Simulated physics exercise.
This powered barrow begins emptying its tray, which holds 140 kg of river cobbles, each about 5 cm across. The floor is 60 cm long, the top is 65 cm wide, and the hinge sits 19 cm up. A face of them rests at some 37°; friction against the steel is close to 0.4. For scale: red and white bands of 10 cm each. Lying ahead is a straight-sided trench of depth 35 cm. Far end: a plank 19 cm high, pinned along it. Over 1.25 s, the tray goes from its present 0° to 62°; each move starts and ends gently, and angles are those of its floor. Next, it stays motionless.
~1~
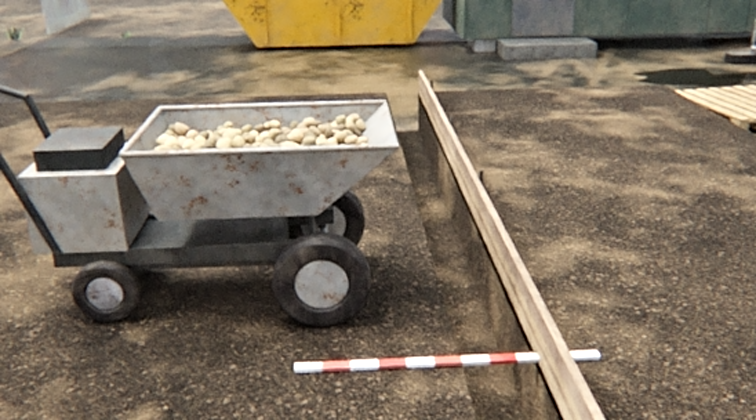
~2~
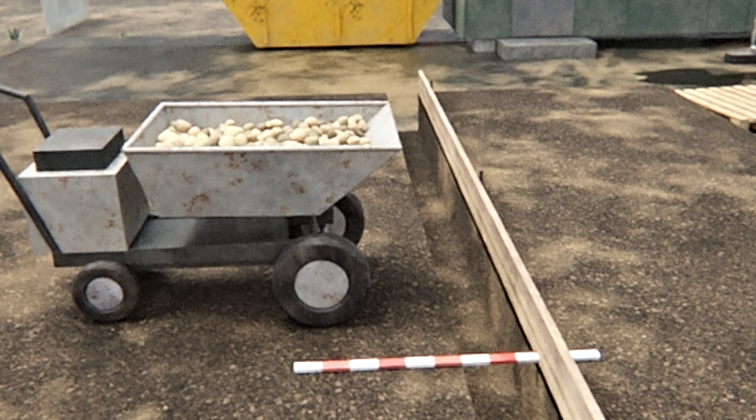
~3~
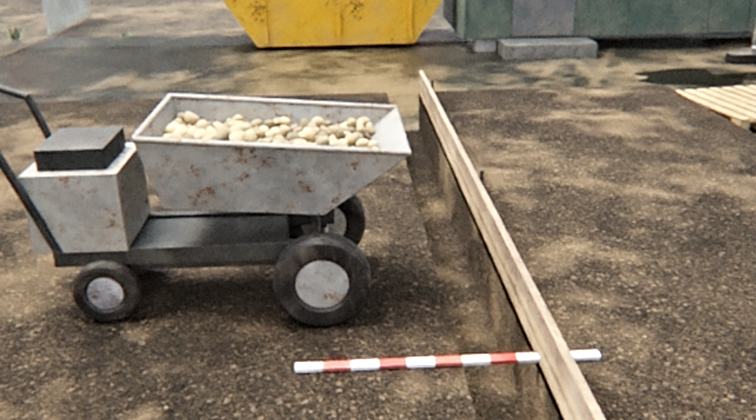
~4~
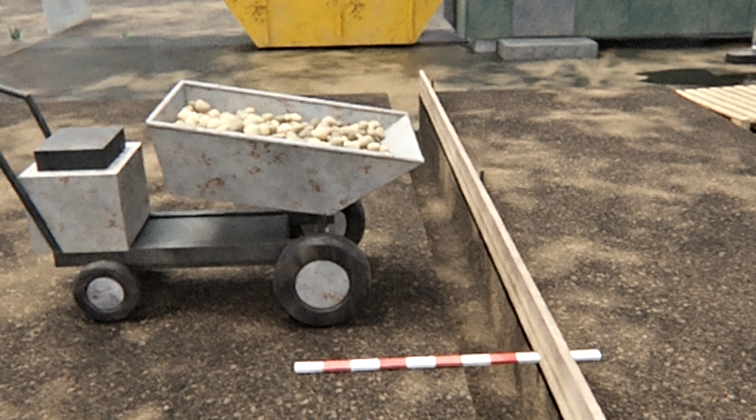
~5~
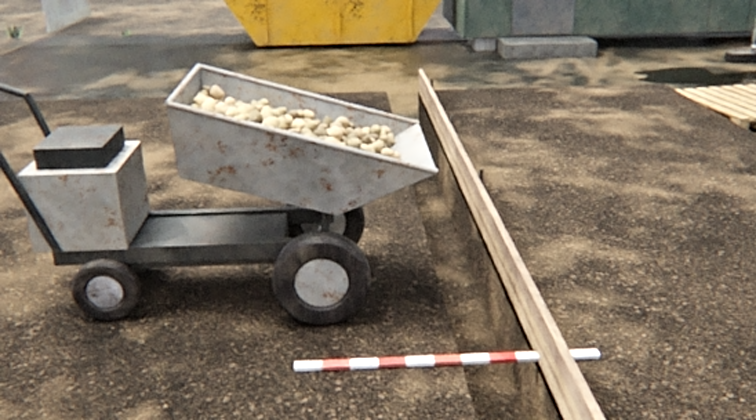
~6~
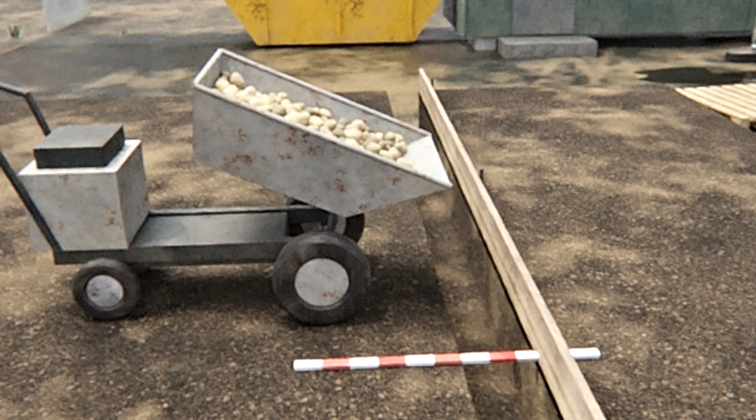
Rusty grey tray of pale cobbles on a powered barrow tilting steadily down to the right beside a plank-edged trench.
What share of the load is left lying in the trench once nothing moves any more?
About 80 per cent.
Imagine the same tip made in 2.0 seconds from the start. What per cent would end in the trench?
80 %.
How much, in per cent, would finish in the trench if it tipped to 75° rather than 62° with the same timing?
Around 95 per cent would finish in the trench.
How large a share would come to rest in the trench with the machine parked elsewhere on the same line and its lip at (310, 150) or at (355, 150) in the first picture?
Roughly 80 percent for the first, and 100 percent for the second.
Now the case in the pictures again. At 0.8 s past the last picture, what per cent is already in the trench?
At that moment: Approx. 20 %.
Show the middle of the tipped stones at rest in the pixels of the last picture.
Somewhere around (482, 328) in the last picture.
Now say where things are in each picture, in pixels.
In the first picture, the tray is at 0°, its lip at (398, 146); the top of the load is at (323, 129).
In the second picture, the tray is at 1°, its lip at (401, 148); the top of the load is at (273, 131).
In the third picture, the tray is at 5°, its lip at (410, 153); the top of the load is at (221, 125).
In the fourth picture, lip at (423, 161), floor tilted 10°, highest stones at (200, 115).
In the fifth picture, the tray is at 17°, its lip at (437, 172); the top of the load is at (209, 100).
In the sixth picture, lip at (451, 187), floor tilted 24°, highest stones at (229, 87).
Then, 0.4 s after the last picture the floor is at 52°, 100 % in the tray; the foremost stones are at (458, 213).
Then, 0.8 s after the last picture the floor is at 62°, 73 % in the tray, 21 % in the trench, 6 % past the trench; the foremost stones are at (555, 265).
Then, 1.2 s after the last picture the floor is at 62°, 35 % in the tray, 45 % in the trench, 20 % past the trench; the foremost stones are at (650, 286).
Then, 3.1 s after the last picture the floor is at 62°, 0 % in the tray, 80 % in the trench, 20 % past the trench; the foremost stones are at (714, 282).
